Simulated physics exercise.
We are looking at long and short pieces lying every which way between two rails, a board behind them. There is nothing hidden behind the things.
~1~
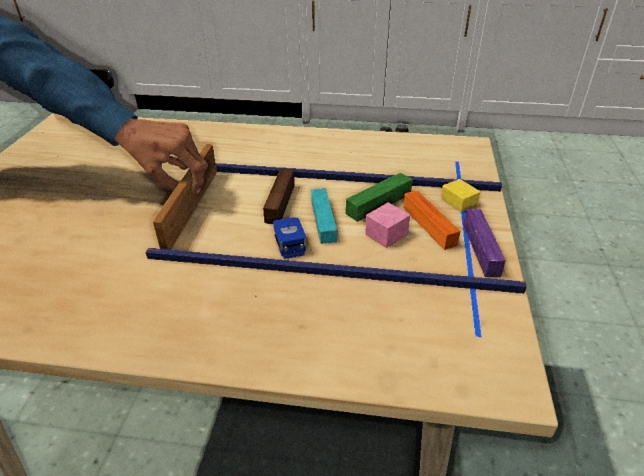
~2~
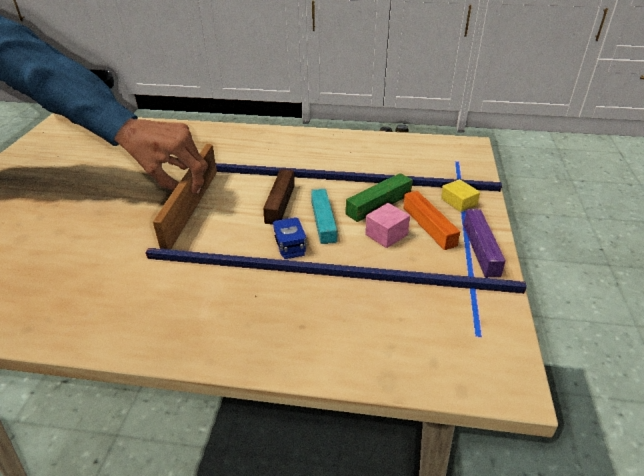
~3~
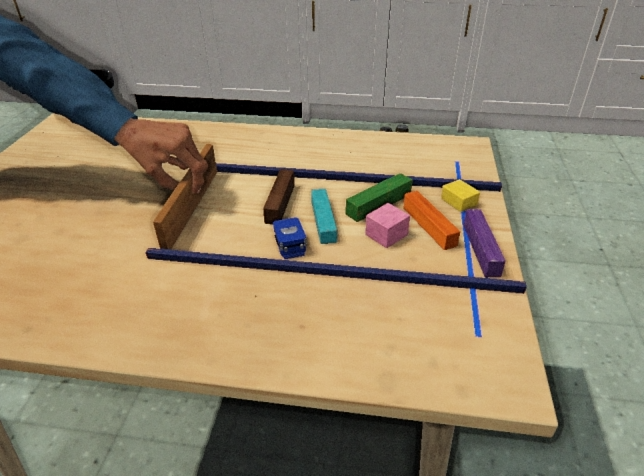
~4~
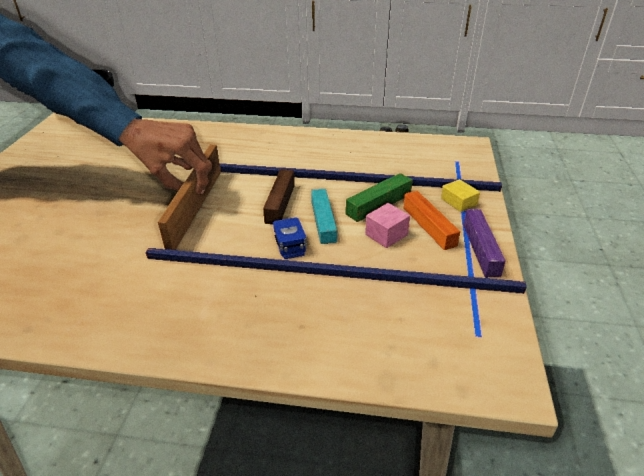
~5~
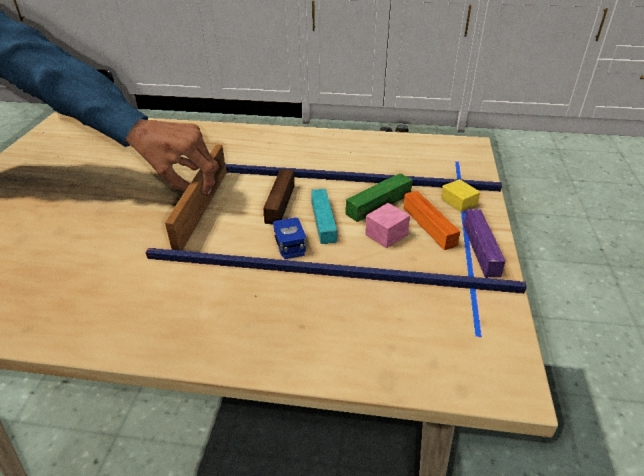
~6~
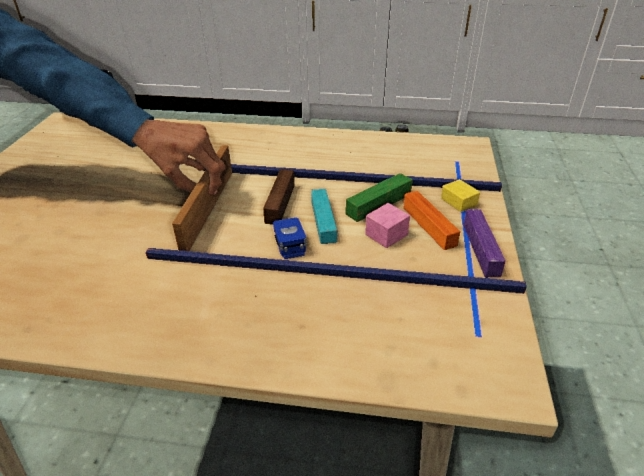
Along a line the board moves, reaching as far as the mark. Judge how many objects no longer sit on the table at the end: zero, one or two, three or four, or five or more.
No longer on the table: Three or four.
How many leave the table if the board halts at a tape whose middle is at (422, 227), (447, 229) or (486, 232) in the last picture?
Try by try, 1, 2 and 6.
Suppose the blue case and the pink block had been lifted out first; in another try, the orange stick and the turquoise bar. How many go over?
The counts would be 3 and 2.
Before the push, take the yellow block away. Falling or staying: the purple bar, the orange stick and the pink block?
Note: Purple bar is off by the end; orange stick is off by the end; pink block is off by the end.
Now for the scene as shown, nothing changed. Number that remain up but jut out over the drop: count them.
You'd get 1.
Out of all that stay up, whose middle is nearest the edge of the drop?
The green bar finishes closest.
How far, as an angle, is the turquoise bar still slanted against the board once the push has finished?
It works out to near 10°.
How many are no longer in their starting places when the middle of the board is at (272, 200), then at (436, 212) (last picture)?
1 and 8.
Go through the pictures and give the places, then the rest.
In the first frame, purple bar (483, 241); yellow block (460, 195); orange stick (430, 219); board (189, 194); tape (466, 230).
In the second frame, yellow block (460, 195); brown stick (280, 196).
In the third frame, orange stick (430, 219); turquoise bar (323, 215).
In the fourth frame, purple bar (483, 242); pink block (387, 225).
In the fifth frame, yellow block (460, 195); board (200, 195).
In the sixth frame, purple bar (483, 242); yellow block (460, 195); orange stick (430, 219); board (206, 195); tape (466, 230).
Soon after, none off yet; purple bar at rest near (483, 242); yellow block at rest near (460, 195); orange stick at rest near (430, 219).
By the end, the number that fall off is three or four; fallen, pink block, orange stick, yellow block and purple bar.
